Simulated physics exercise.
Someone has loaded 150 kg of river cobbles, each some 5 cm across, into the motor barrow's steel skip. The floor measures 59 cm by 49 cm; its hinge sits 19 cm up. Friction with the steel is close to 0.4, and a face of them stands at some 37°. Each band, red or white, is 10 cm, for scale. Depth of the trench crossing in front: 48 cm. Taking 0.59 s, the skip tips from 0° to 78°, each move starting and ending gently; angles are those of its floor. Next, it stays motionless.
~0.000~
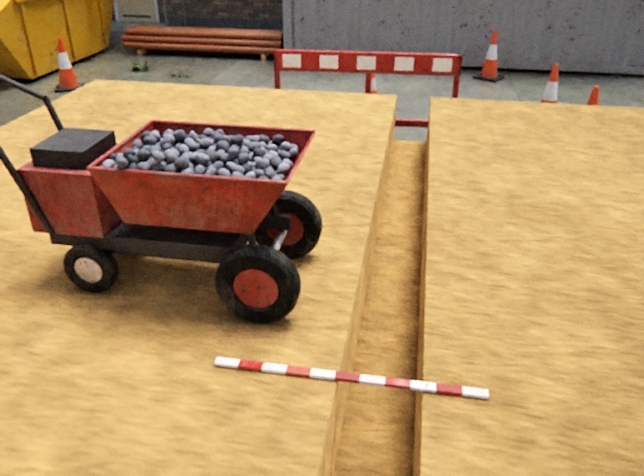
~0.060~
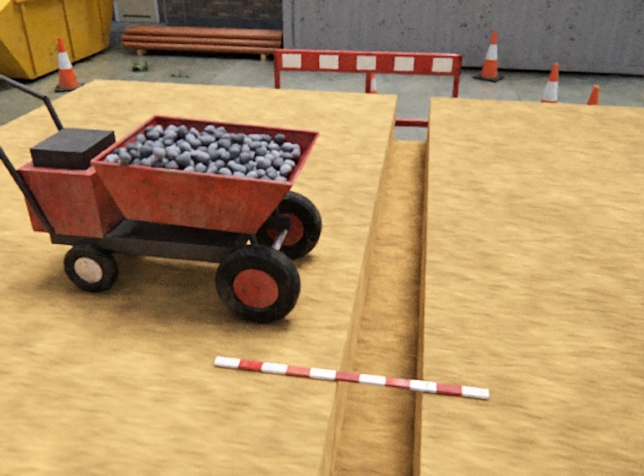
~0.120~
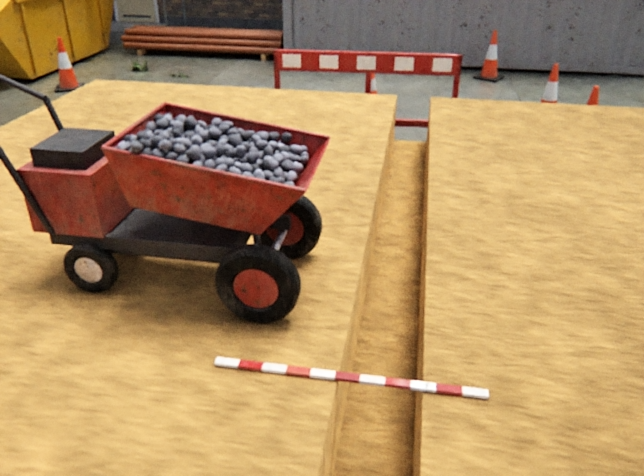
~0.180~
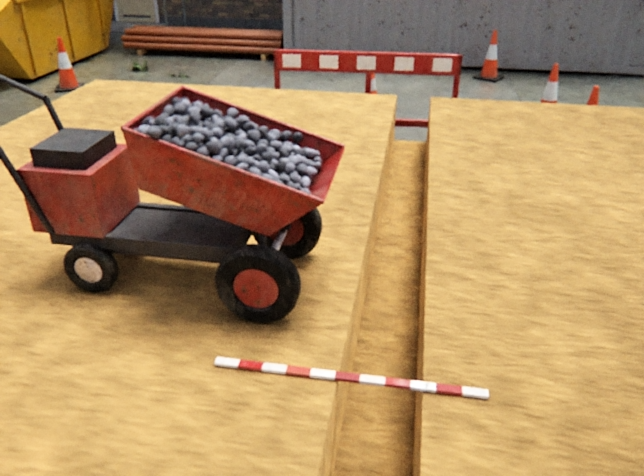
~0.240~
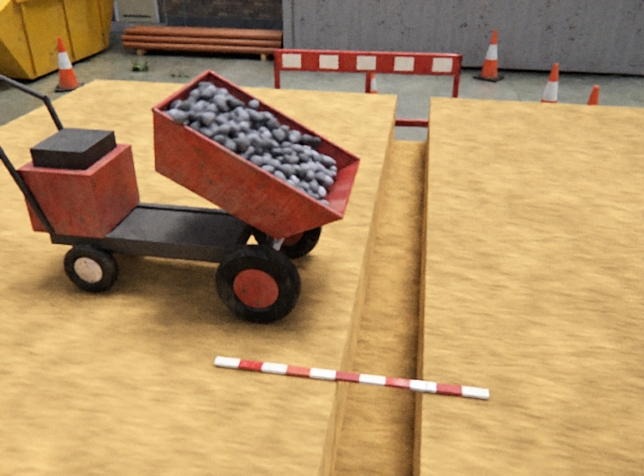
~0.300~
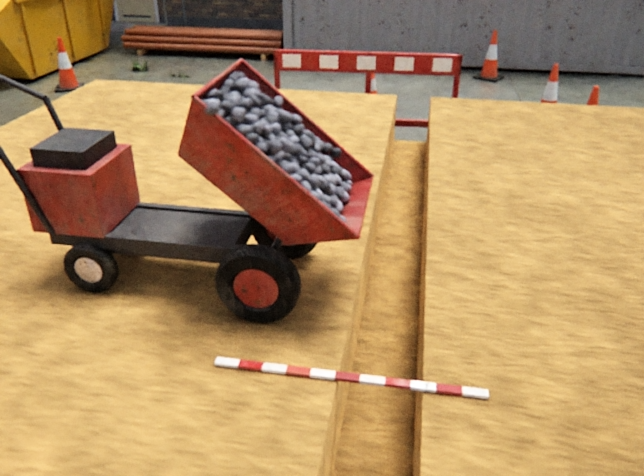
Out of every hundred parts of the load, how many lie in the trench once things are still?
Around 38 out of 100.
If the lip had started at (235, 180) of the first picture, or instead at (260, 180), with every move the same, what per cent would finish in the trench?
Roughly 80 in a hundred, then 60 in a hundred.
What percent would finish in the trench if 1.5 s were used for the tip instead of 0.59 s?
Expected share: Around 65%.
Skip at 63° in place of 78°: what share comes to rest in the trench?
It would come to about 35 percent.
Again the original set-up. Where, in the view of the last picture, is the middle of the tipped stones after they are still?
Middle at around (466, 300), I'd say.
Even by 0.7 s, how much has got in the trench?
Around 15 per cent of it, at that instant.
After 0.4 s the floor is at 65°; 100 % in the skip; the foremost stones are at (380, 244).
After 0.7 s the floor is at 78°; 47 % in the skip, 15 % in the trench, 38 % past the trench; the foremost stones are at (489, 311).
After 1.0 s the floor is at 78°; 6 % in the skip, 31 % in the trench, 63 % past the trench; the foremost stones are past the picture's edge.
After 3.0 s the floor is at 78°; 0 % in the skip, 38 % in the trench, 62 % past the trench; the foremost stones are past the picture's edge.
